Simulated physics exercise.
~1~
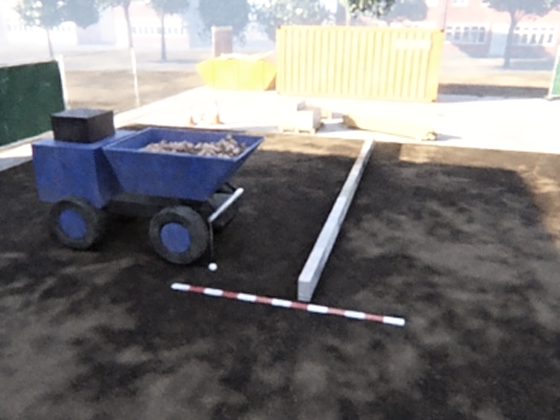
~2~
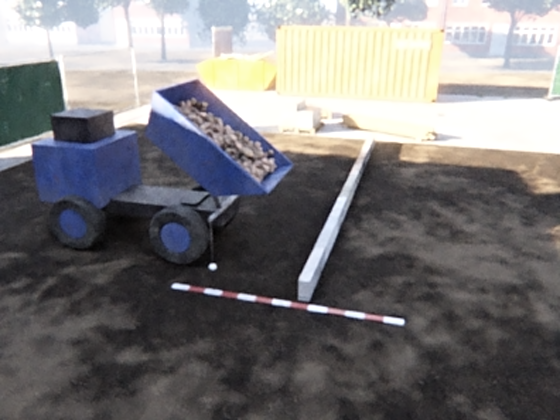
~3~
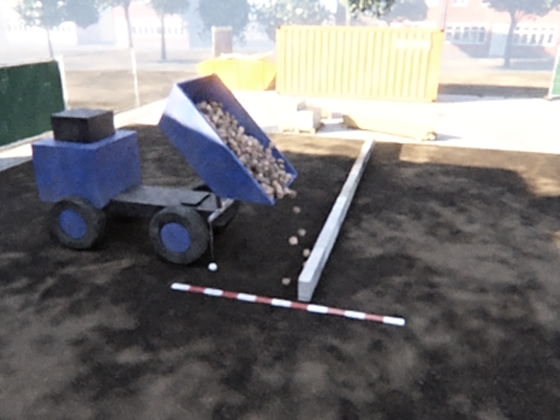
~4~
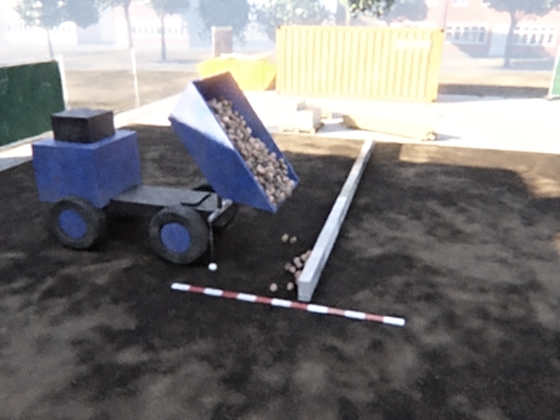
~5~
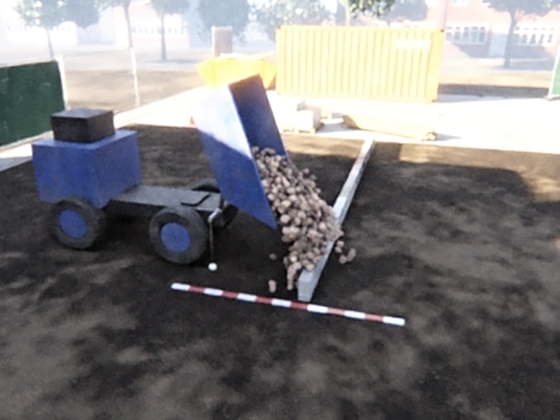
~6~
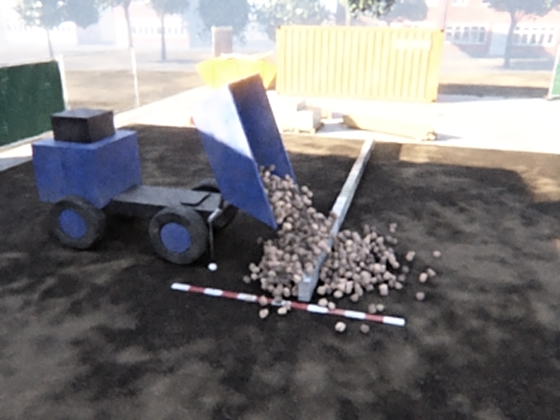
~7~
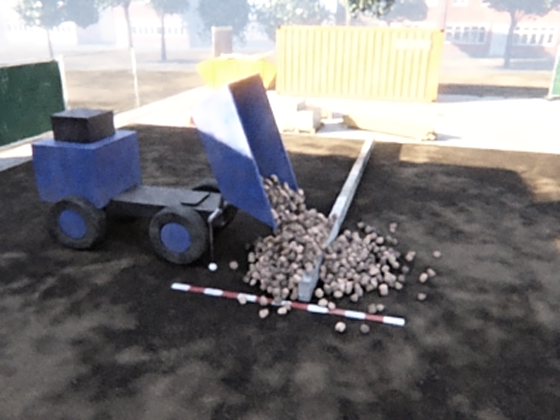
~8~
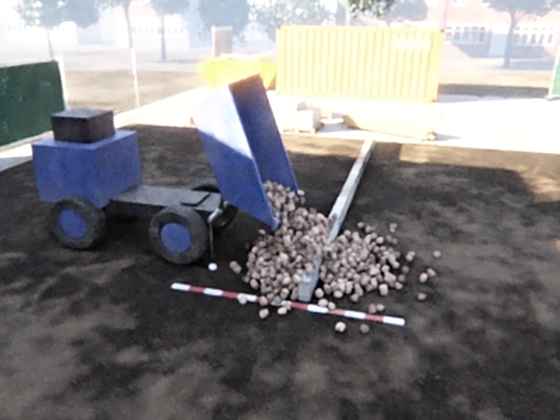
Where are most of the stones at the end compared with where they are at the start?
At the start the stones sit in the blue skip of the dumper. By the end most of them lie lower down and further right, in a heap on the ground on both sides of the kerb.
